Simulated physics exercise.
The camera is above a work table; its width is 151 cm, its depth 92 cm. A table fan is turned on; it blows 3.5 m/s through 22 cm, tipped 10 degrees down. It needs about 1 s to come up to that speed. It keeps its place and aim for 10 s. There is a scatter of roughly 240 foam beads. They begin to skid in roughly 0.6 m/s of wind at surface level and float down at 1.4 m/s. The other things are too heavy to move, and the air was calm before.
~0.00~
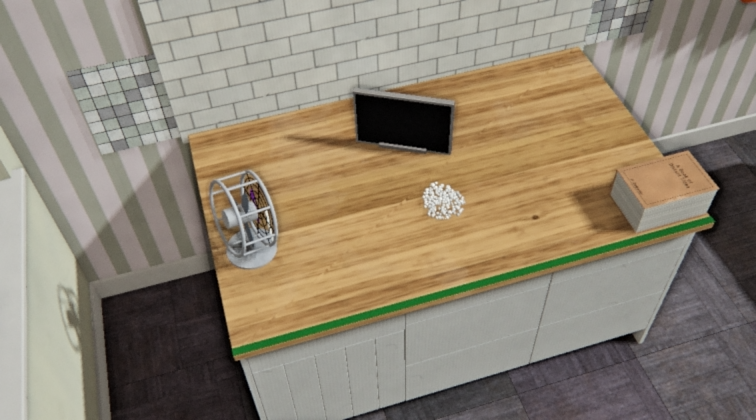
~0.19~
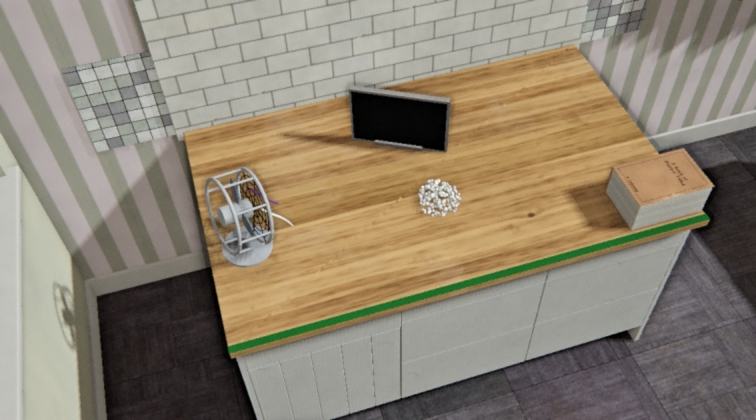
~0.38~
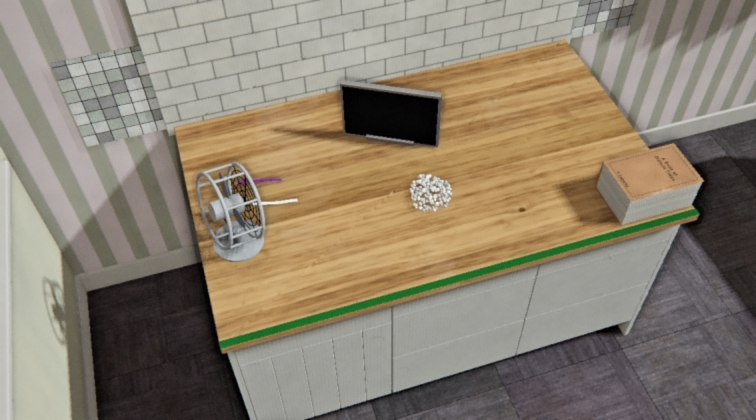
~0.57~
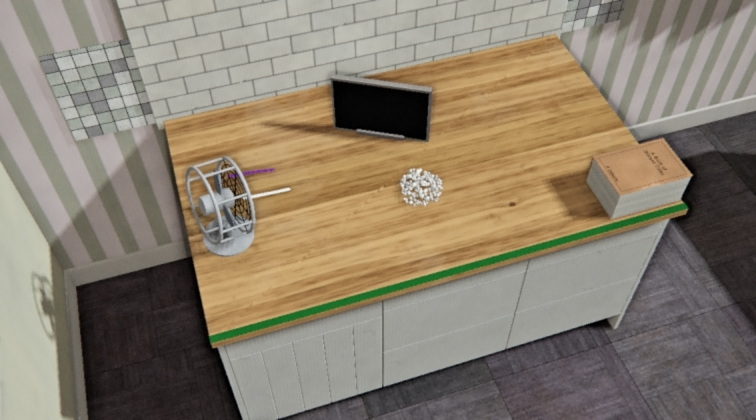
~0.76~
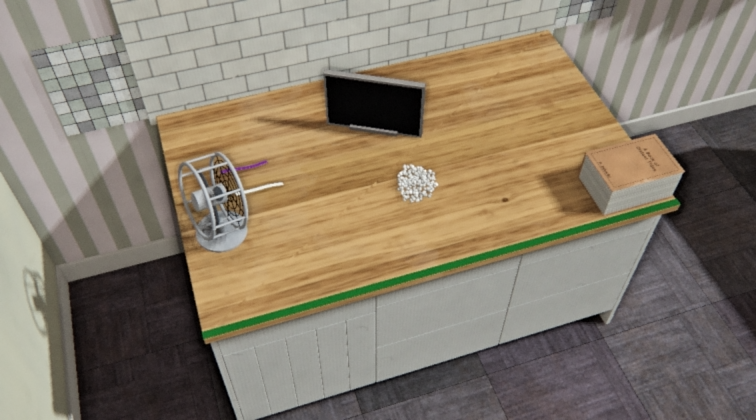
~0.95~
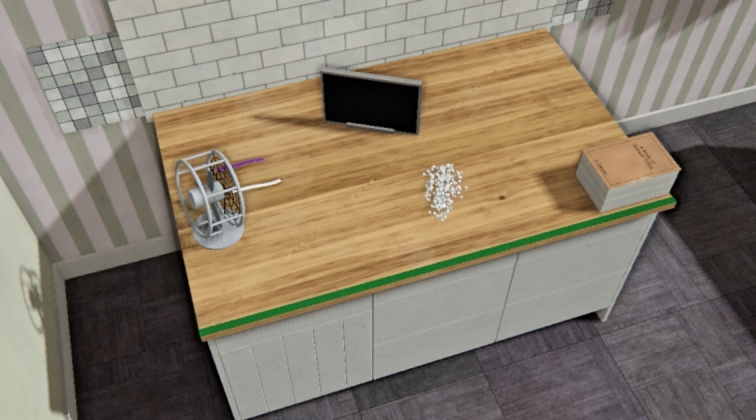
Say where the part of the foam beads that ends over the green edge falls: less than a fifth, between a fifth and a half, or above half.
The share over the green edge is above half.
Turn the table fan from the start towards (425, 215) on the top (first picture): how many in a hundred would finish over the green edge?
It would be near 10 %.
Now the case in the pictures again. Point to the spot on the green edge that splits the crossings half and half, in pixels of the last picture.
At about (566, 234).
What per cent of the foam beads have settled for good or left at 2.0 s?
Near 40 %.
After 2.0 s the count stands so, 42 % are over the green edge; the middle of those still in play is near (535, 233).
After 3.2 s the count stands so, 80 % are over the green edge; the middle of those still in play is near (523, 242).
After 5.5 s the count stands so, 98 % are over the green edge.
After 10.0 s, at the end, 99 % are over the green edge.
